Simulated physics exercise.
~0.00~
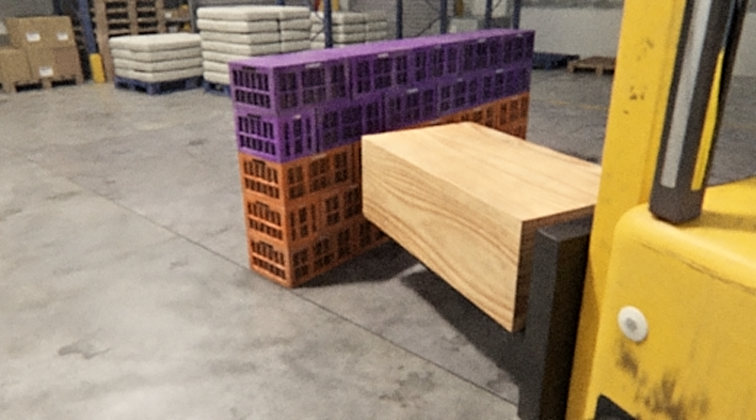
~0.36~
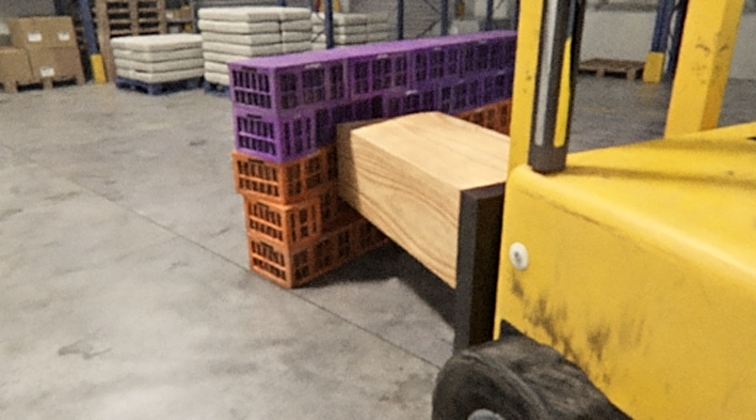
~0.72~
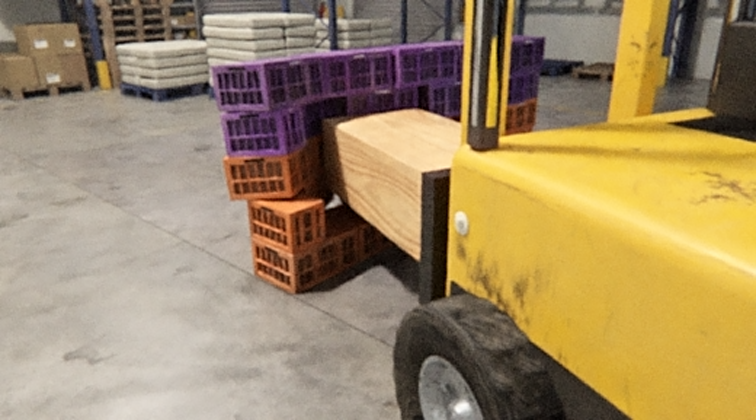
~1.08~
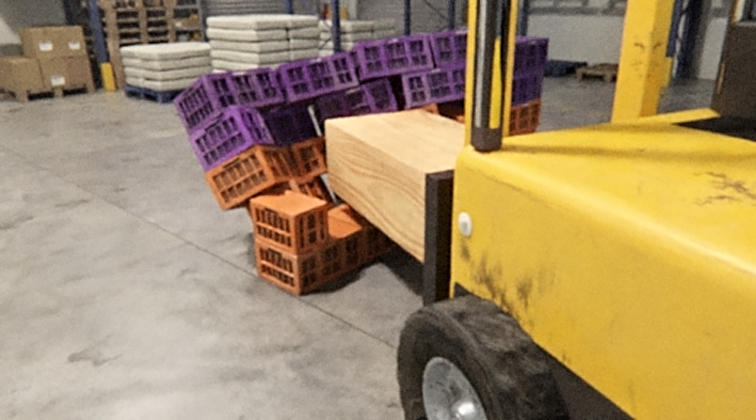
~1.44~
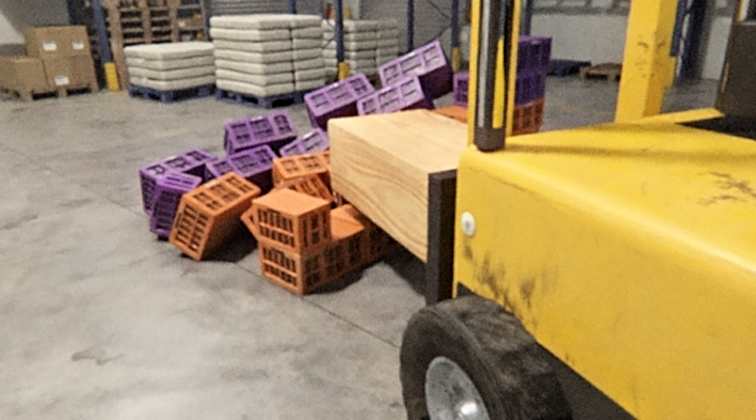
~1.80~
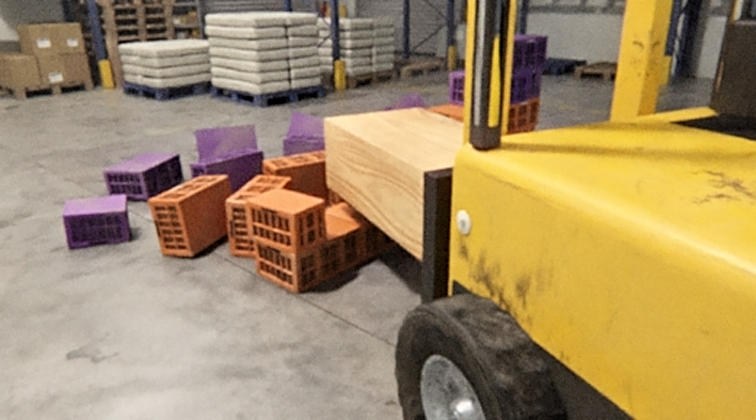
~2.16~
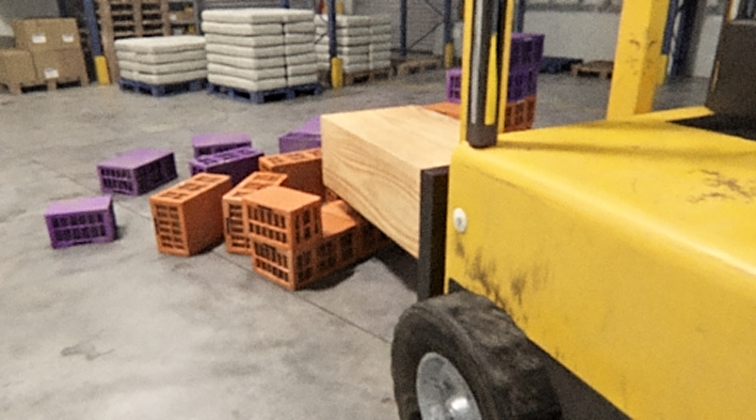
At first, a long wall of slatted plastic crates, purple above orange, stands on a warehouse floor while a yellow forklift holds a big wooden block against its face. The forklift moves in from the right, and the block presses into the wall, shoving the crates around it to the left. The near end of the upper rows leans out, then the purple and orange crates there tilt and tumble leftward onto the floor. The forklift stays put as they settle. Finally, purple and orange crates lie scattered, while some low orange ones and the far end remain stacked.
